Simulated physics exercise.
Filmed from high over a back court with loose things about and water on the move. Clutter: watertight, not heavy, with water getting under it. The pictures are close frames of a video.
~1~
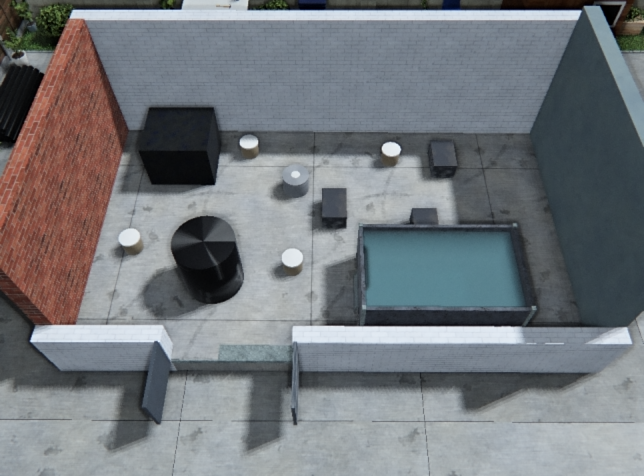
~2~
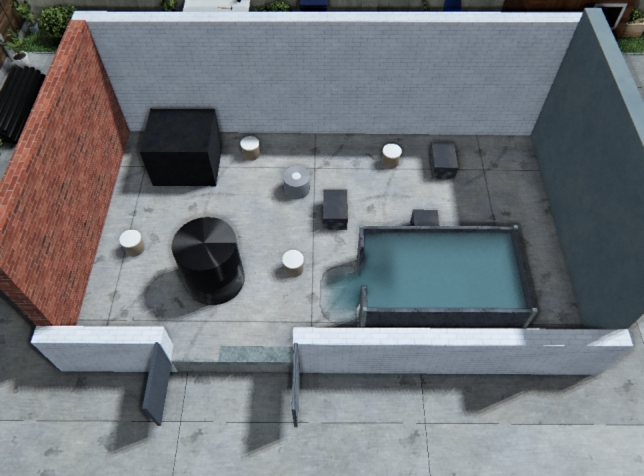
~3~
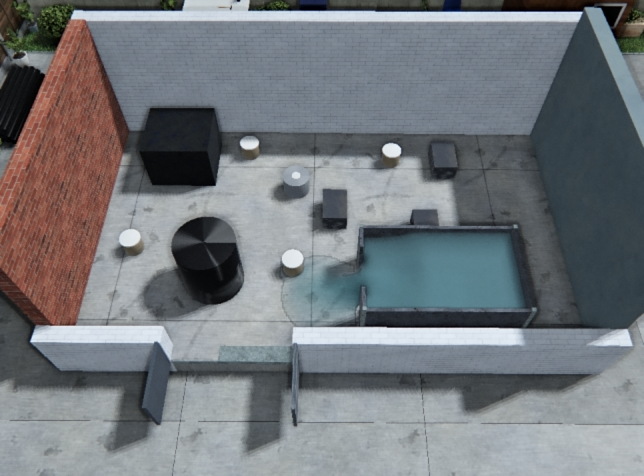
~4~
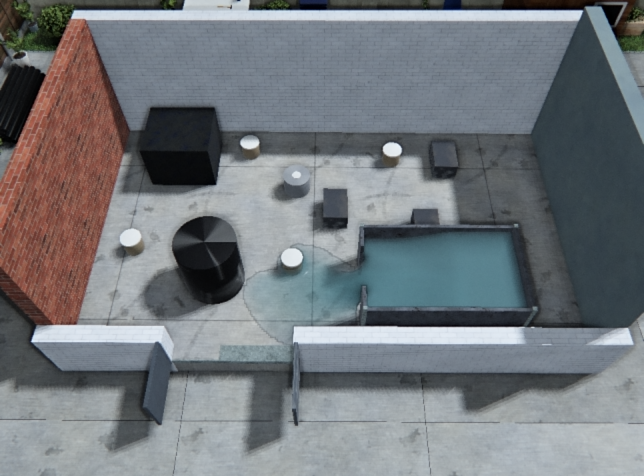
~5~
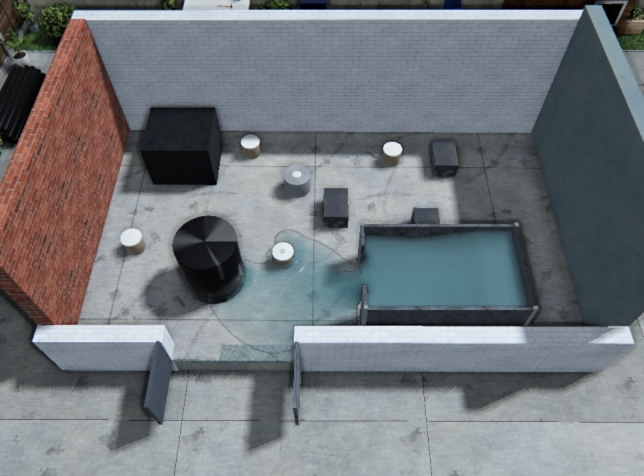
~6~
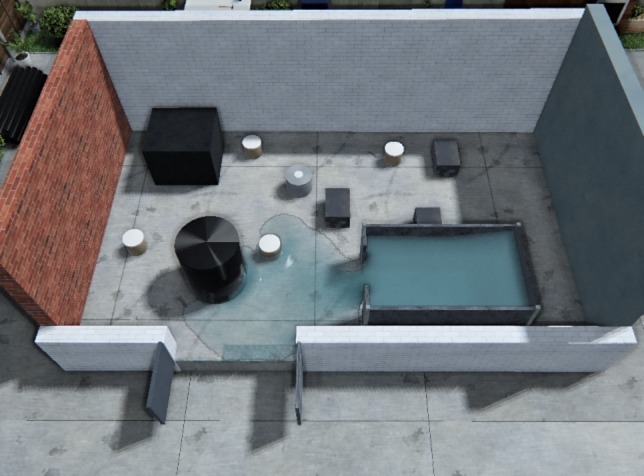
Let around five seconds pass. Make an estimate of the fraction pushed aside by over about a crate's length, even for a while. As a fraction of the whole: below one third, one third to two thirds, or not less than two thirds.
Shy of a third.
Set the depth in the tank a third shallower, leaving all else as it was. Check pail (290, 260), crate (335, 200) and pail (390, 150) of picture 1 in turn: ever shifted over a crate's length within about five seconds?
First: Goes past it; second: Falls short; third: Falls short.
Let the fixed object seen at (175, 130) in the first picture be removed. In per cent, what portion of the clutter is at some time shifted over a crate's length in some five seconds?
About 10%.
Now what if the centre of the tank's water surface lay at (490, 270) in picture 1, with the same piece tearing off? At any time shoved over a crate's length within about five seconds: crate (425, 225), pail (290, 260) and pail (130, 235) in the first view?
Well, the first one didn't get far, the second got driven a long way, and the third got driven a long way.
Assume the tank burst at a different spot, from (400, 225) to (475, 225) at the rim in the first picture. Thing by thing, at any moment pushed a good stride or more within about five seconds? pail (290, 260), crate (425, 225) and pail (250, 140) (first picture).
Falls short, travels that far, travels that far.
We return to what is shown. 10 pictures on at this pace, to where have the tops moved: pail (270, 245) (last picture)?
My guess is roughly (164, 182).
A moment on, 1 of 8 are well off their spots; 0 afloat.
Next, 1 of 8 are well off their spots; 0 afloat.
Later, 1 of 8 are well off their spots; 1 afloat.
In the end, 2 of 8 are well off their spots, and 2 have been at some point; 0 afloat.
